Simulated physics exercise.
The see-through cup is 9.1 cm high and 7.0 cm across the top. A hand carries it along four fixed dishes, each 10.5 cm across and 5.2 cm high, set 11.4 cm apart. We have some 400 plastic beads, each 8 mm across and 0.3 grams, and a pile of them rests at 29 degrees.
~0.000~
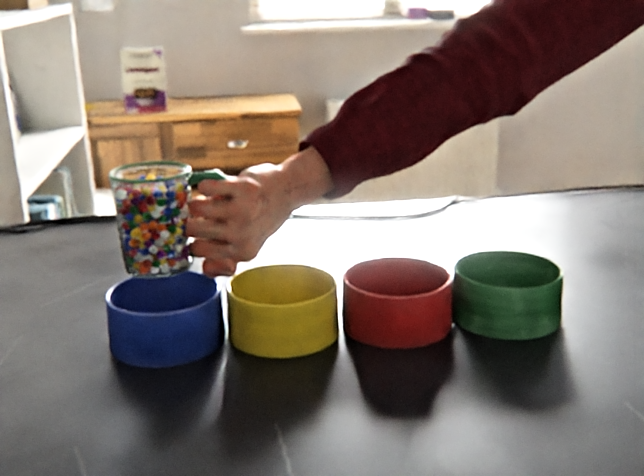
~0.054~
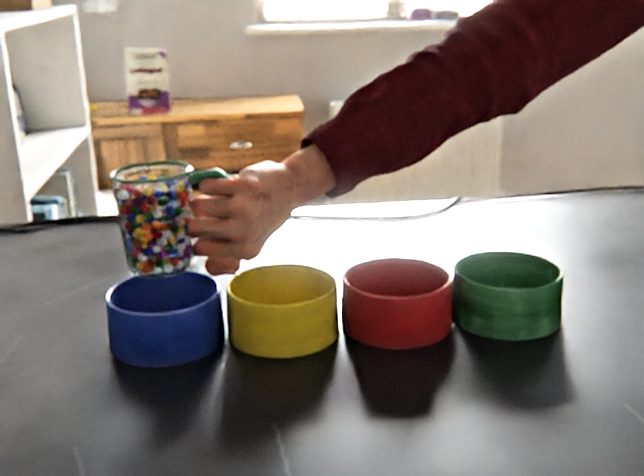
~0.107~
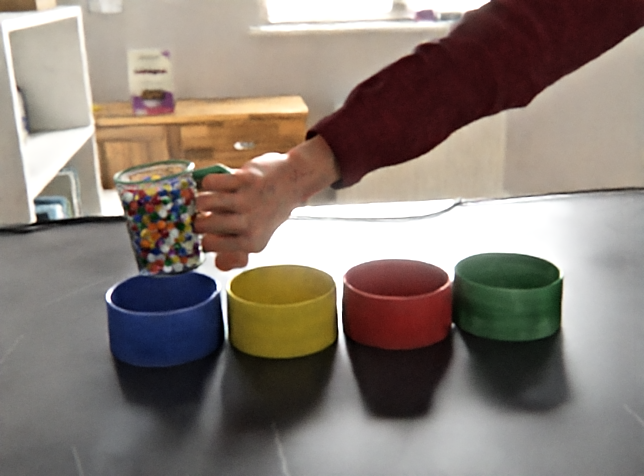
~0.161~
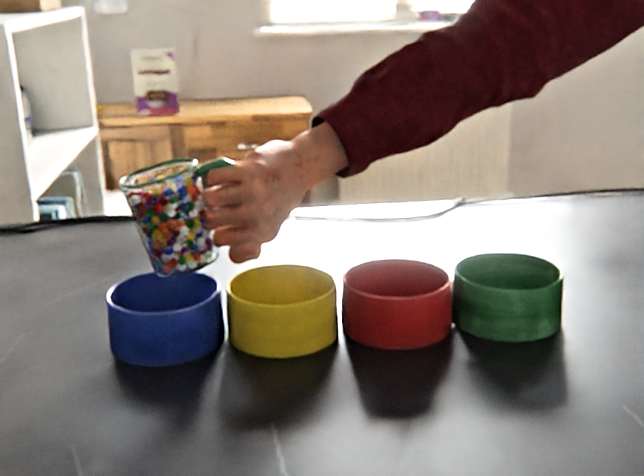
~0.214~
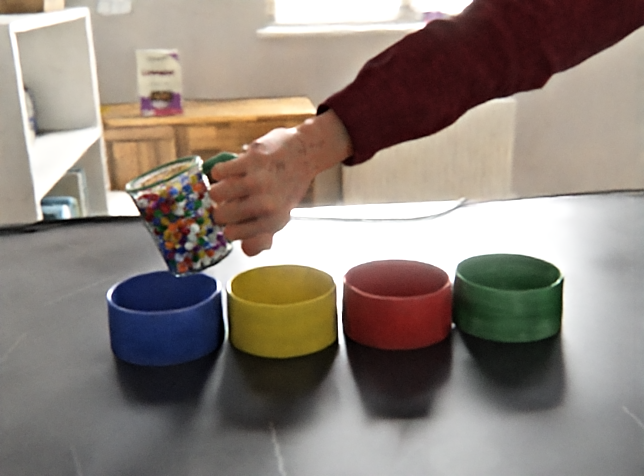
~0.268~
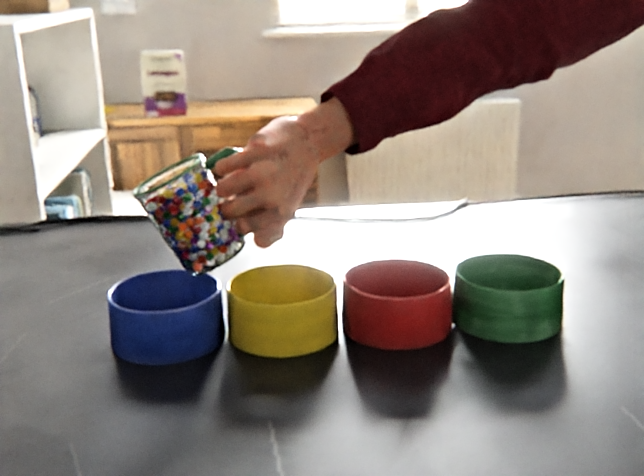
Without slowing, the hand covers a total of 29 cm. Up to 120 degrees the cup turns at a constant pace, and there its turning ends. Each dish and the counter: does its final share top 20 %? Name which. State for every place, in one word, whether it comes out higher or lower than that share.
Red: Lower, blue: Lower, green: Lower, yellow: Higher, counter: Lower.
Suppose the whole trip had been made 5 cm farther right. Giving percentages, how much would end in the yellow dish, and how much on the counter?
The yellow dish would get 40 and the counter 10.
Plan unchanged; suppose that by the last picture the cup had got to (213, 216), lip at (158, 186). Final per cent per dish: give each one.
It'd finish with red at 100, blue at 0, green at 0 and yellow at 0.
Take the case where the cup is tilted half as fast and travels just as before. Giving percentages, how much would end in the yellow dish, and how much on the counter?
Then: Yellow 10, counter 0.
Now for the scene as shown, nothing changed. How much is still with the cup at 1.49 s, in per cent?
Roughly 0 per cent.
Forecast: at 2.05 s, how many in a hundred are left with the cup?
My guess is near 0 per cent.
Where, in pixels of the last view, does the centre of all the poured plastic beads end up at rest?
My guess is close to (289, 312).
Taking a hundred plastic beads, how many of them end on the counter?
Some 5 per cent.
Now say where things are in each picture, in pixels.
The first frame shows cup at (155, 219), tilt 0 degrees, lip at (111, 174), moved 0.0 cm; middle of the pieces at (155, 225); blue dish at (164, 291); yellow dish at (282, 283); red dish at (397, 276); green dish at (508, 269).
The second frame shows cup at (157, 219), tilt 1 degrees, lip at (112, 175), moved 0.2 cm; middle of the pieces at (157, 225).
The third frame shows cup at (163, 219), tilt 6 degrees, lip at (116, 177), moved 0.8 cm; middle of the pieces at (164, 225).
The fourth frame shows cup at (173, 218), tilt 12 degrees, lip at (121, 182), moved 1.7 cm; middle of the pieces at (174, 224).
The fifth frame shows cup at (183, 217), tilt 19 degrees, lip at (128, 187), moved 2.5 cm; middle of the pieces at (184, 223).
The sixth frame shows cup at (193, 217), tilt 25 degrees, lip at (135, 192), moved 3.4 cm; middle of the pieces at (195, 222); blue dish at (165, 290); yellow dish at (282, 284); red dish at (397, 277); green dish at (509, 271). Its pace works out near 120 degrees a second; the hand travels 16 cm a second.
After 1.00 s, tilt 115 degrees; cup holds 70 %, yellow 25 %.
Then, at 1.49 s, tilt 120 degrees; cup holds 0 %, yellow 90 %.
Then, at 2.05 s, tilt 120 degrees; cup holds 0 %, yellow 90 %.
In the end, at 2.3 s, red 5 %, blue 0 %, green 0 %, yellow 90 %, counter 5 %.
